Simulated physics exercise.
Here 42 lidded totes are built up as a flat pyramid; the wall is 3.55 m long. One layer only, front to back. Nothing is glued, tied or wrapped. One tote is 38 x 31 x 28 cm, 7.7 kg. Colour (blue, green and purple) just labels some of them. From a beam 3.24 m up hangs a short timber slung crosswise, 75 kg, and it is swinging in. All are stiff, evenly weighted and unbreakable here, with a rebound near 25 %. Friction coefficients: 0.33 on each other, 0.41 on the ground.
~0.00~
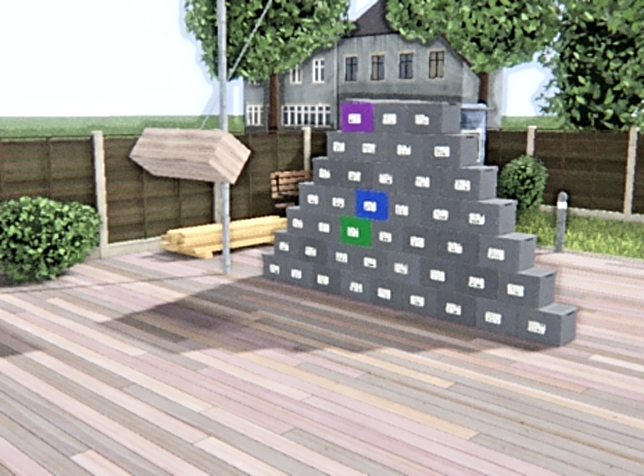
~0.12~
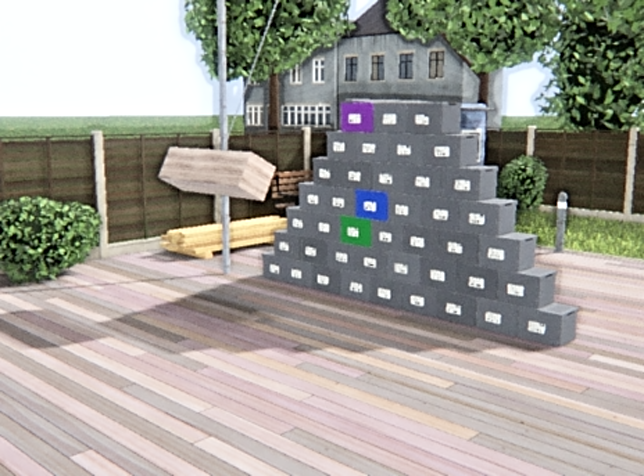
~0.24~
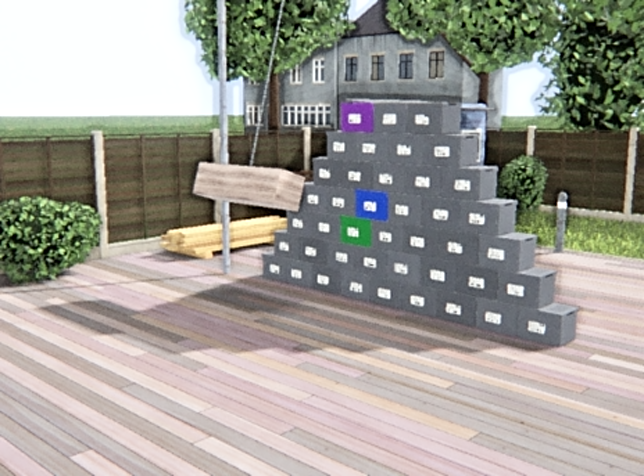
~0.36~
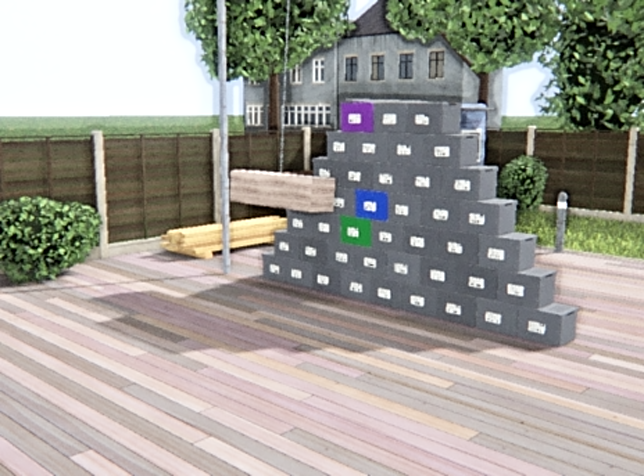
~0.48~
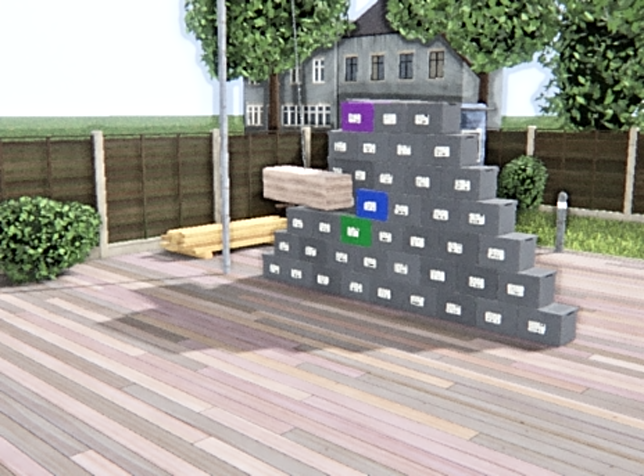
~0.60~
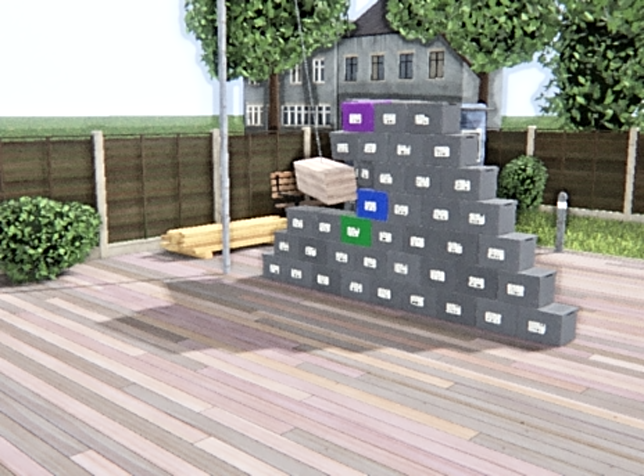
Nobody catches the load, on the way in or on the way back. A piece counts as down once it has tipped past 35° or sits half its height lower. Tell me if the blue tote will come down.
It stays up.
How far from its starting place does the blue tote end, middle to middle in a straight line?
Some 0 cm.
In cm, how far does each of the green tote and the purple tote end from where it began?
Green 0, purple 250.
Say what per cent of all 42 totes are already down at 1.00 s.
5 per cent by then.
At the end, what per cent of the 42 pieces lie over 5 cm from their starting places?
20 per cent.
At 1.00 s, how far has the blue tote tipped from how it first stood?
Some 0°.
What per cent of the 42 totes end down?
Near 15 per cent.
Around 1.00 s, line 32° past plumb; 3 of the 42 totes down; blue tote unmoved; purple tote displaced 6 cm.
Around 1.86 s, line 7° past plumb; 5 of the 42 totes down; blue tote unmoved; purple tote on its side.
Finally (3.4 s), line 5° before plumb; 6 of the 42 totes down; blue tote unmoved; purple tote on its side; green tote unmoved. Seen by the last camera, middles, blue tote near (381, 204), purple tote near (230, 328).
